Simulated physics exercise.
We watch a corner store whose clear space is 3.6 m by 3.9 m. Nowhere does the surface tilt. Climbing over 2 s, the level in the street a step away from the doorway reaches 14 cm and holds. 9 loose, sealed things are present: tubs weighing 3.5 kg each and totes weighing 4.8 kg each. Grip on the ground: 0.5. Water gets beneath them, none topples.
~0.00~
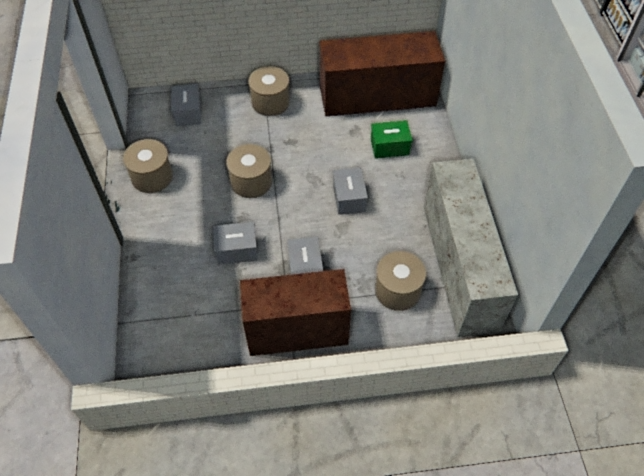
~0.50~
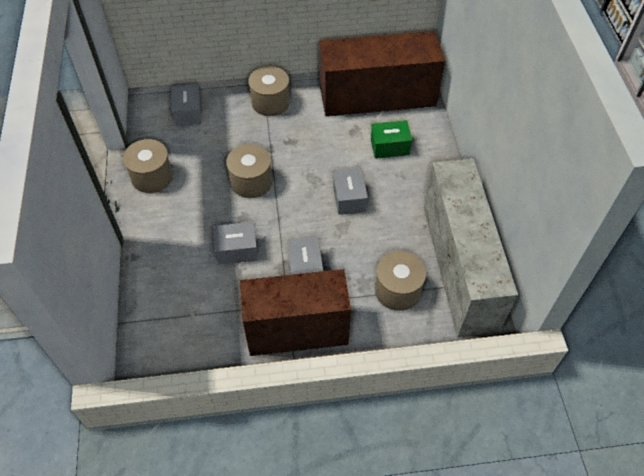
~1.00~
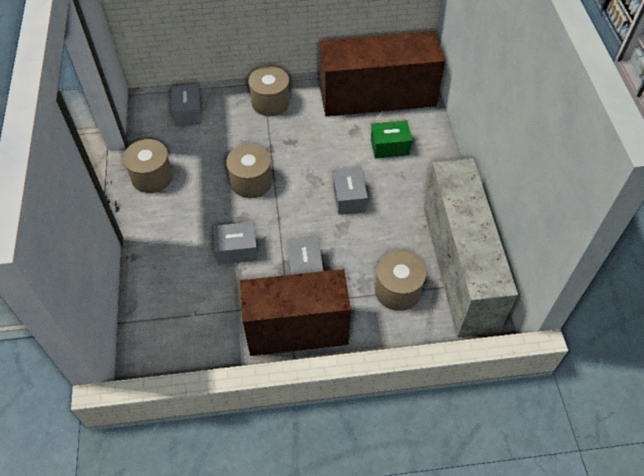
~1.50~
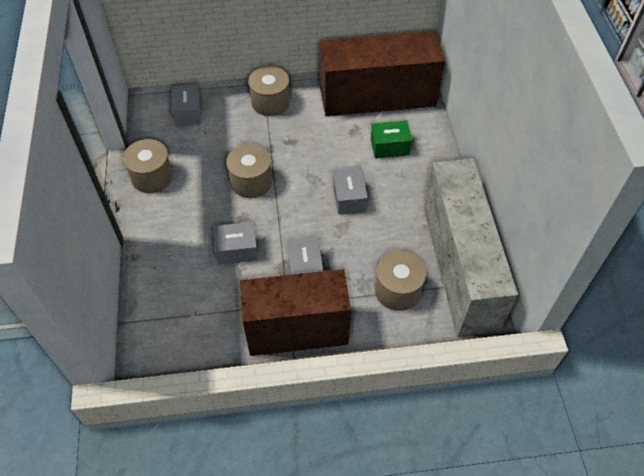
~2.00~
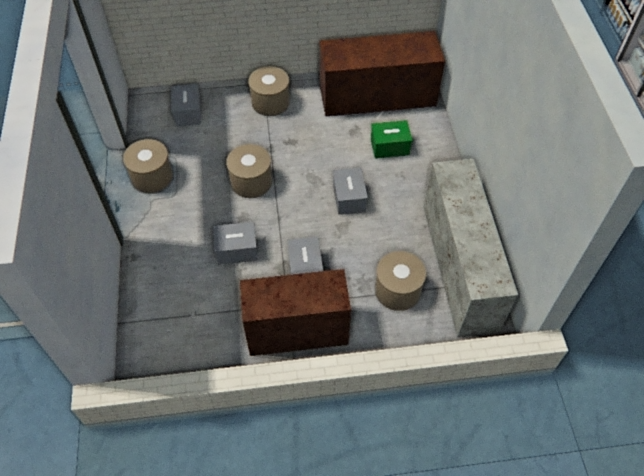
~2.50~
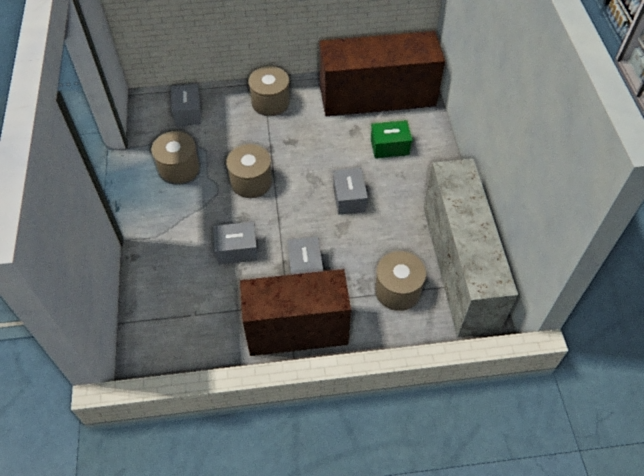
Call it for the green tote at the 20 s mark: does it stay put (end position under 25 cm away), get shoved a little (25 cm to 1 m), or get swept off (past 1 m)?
It gets shoved a little.
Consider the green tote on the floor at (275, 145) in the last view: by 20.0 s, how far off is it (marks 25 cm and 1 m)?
Answer: It covers a big distance.
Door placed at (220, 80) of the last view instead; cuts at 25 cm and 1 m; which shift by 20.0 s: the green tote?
Green tote: Long trip.
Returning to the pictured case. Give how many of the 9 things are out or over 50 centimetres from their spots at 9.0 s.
By then the count is 7.
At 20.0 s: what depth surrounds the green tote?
Roughly 14 cm at that moment.
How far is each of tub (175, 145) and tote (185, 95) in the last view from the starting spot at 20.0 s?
Respectively 200 and 20 centimetres.
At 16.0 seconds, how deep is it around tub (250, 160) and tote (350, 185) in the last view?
About 12 and 13 cm.
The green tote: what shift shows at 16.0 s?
By that time, close to 30 cm.
After 4.0 s the green tote is near (392, 132), 0.0 m from its start, aground; 1 afloat.
After 9.0 s the green tote is near (440, 117), 0.6 m from its start, afloat; 8 afloat.
After 16.0 s the green tote is near (417, 133), 0.3 m from its start, afloat; 9 afloat.
After 20.0 s the green tote is near (446, 115), 0.6 m from its start, afloat; 9 afloat.
